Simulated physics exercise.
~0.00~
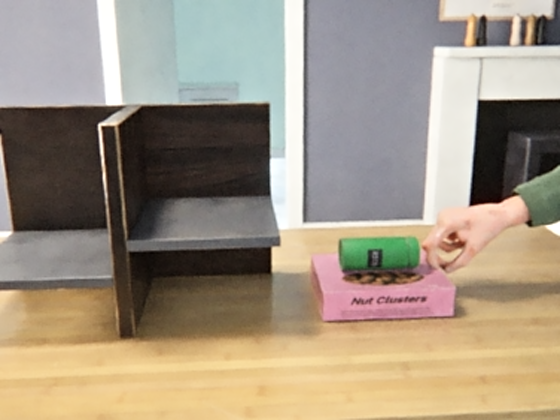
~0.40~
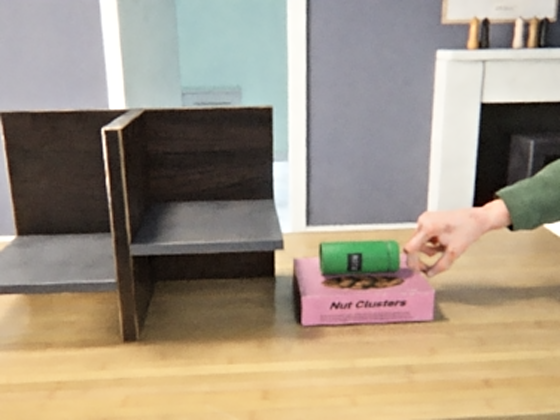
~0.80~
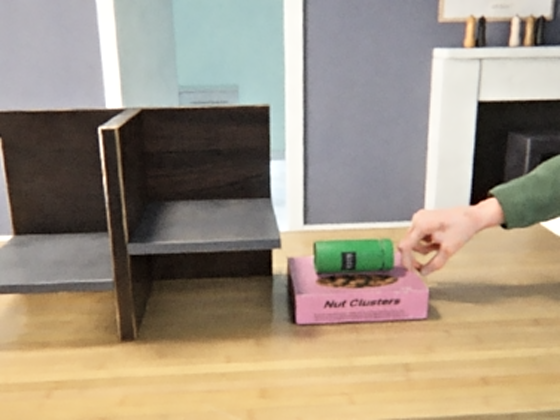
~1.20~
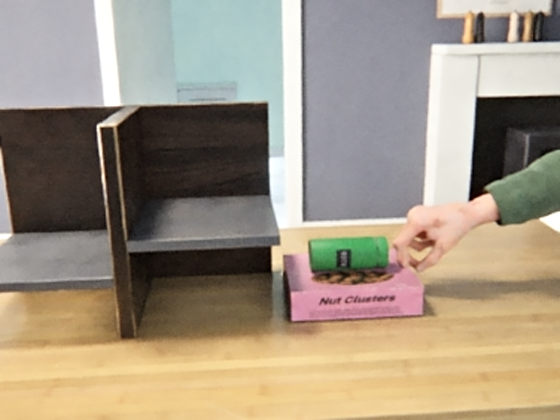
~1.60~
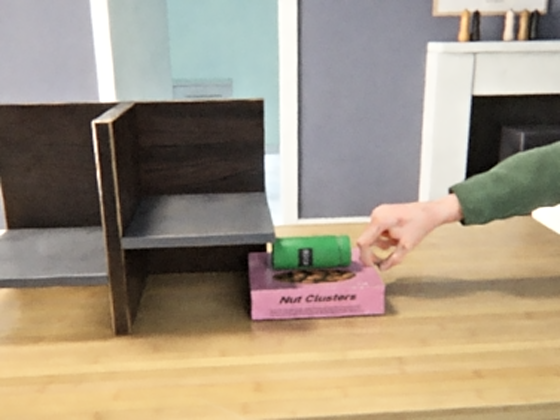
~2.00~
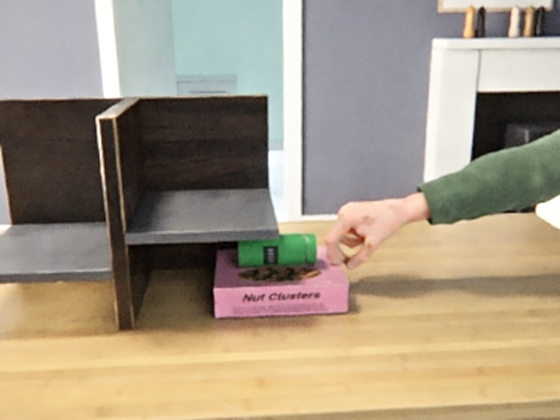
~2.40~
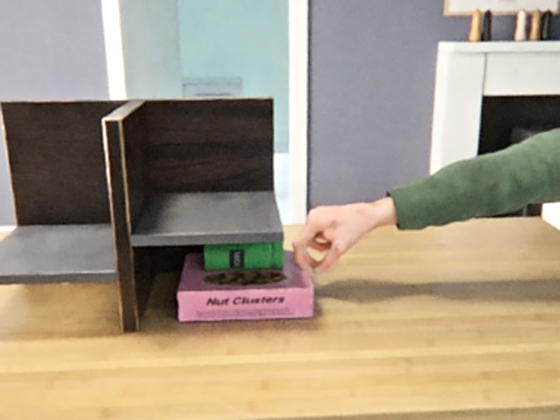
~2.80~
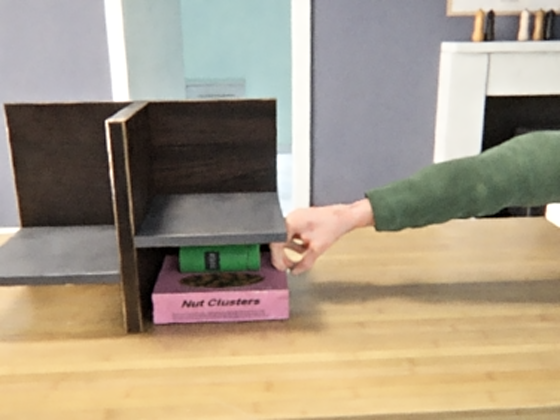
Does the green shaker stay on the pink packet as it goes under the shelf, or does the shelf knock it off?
The green shaker stays on the packet. It is low enough to clear the shelf and rides in underneath, still lying on its side.
A hand pushed a pink packet labelled Nut Clusters, with a green shaker lying on its side on top, leftward across a wooden table until both slid beneath a low grey shelf, the shaker still riding on the packet.
